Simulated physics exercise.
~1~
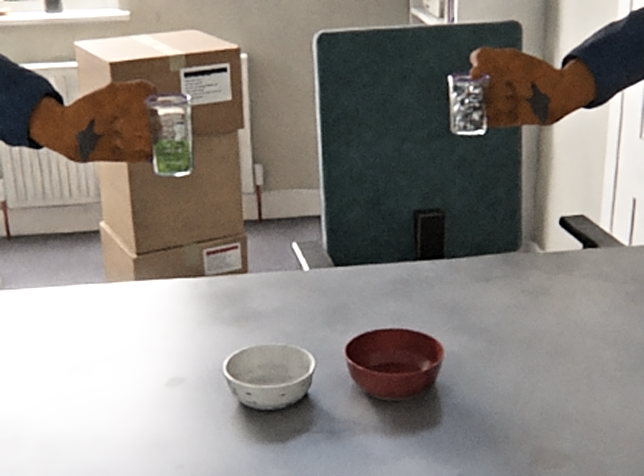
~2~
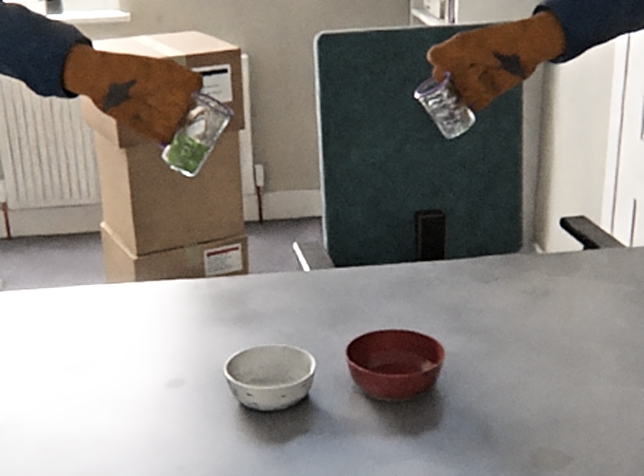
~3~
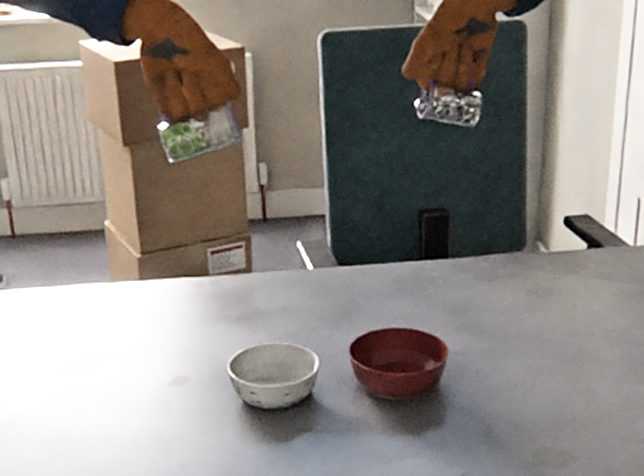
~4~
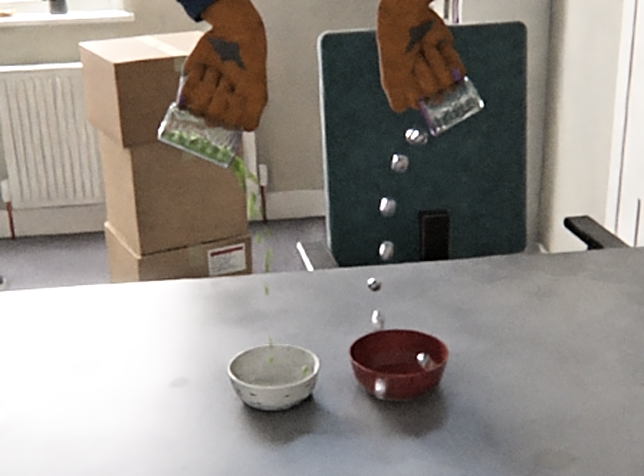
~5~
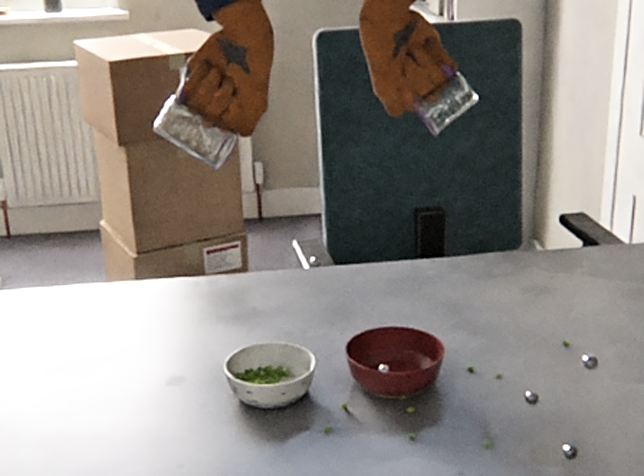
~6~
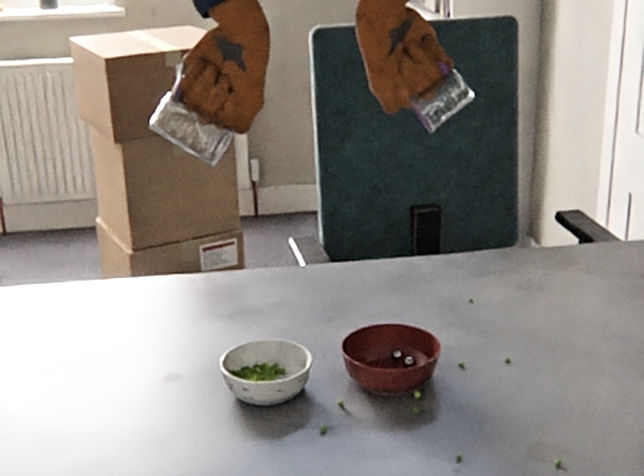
Two gloved hands tipping clear cups over bowls, green bits mostly landing in the white one, silvery balls mostly missing the red.
